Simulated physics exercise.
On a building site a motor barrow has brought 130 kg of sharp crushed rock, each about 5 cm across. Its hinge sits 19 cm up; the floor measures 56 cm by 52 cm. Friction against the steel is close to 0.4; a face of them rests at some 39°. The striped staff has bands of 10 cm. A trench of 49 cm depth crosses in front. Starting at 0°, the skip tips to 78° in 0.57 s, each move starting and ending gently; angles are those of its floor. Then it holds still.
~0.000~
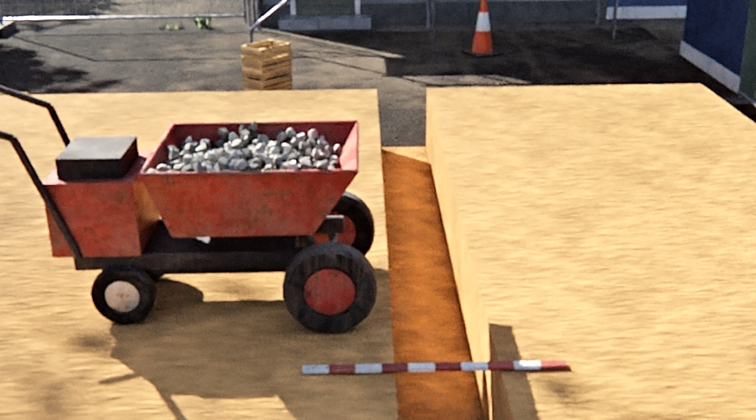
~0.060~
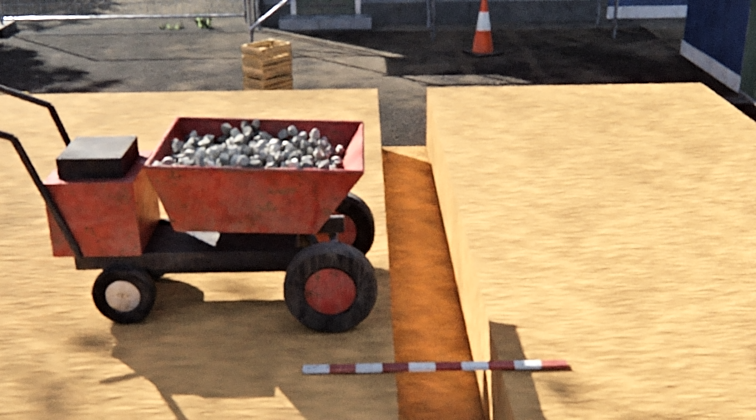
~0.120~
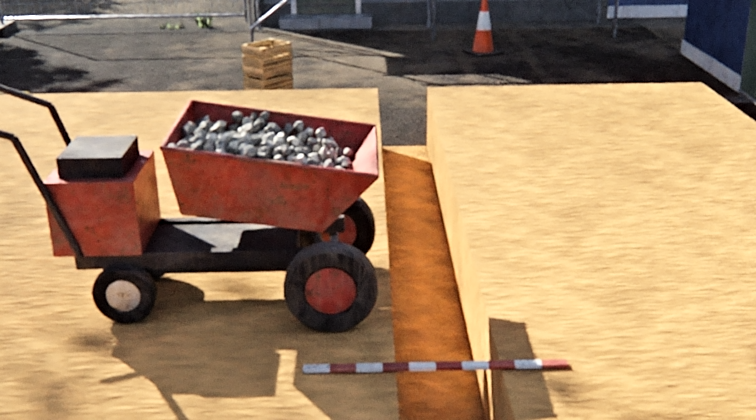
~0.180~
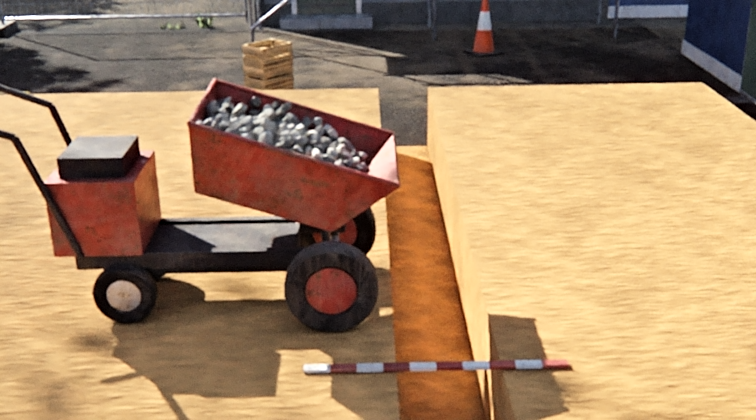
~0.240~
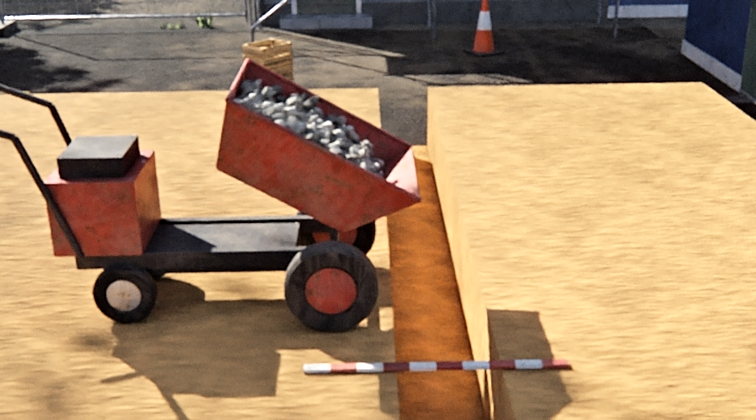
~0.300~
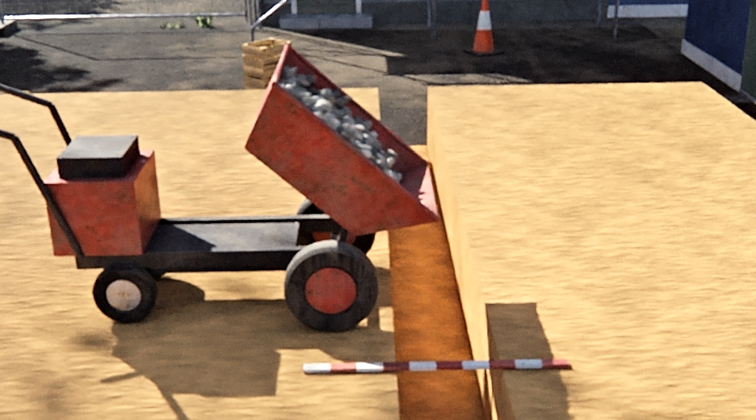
In this clip, a red motor barrow loaded with grey crushed rock stands beside a trench on sandy ground, and its skip gradually tilts toward the right, the rear rising steeply while the stones remain inside.
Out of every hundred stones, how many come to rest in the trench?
Roughly 27 per cent ends in the trench.
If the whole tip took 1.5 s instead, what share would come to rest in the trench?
In that case some 60 per cent.
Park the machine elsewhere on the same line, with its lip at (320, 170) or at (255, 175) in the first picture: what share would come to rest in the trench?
About 55 and 90 per cent.
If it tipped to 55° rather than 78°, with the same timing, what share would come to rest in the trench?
Then about 10 per cent.
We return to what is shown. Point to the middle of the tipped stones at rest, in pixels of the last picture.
Near (536, 288).
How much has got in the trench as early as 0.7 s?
About 5 per cent by then.
After 0.4 s the floor is at 66°; 100 % in the skip; the foremost stones are at (444, 215).
After 0.7 s the floor is at 78°; 54 % in the skip, 5 % in the trench, 42 % past the trench; the foremost stones are at (557, 259).
After 1.0 s the floor is at 78°; 10 % in the skip, 14 % in the trench, 76 % past the trench; the foremost stones are past the picture's edge.
After 3.0 s the floor is at 78°; 0 % in the skip, 27 % in the trench, 73 % past the trench; the foremost stones are past the picture's edge.
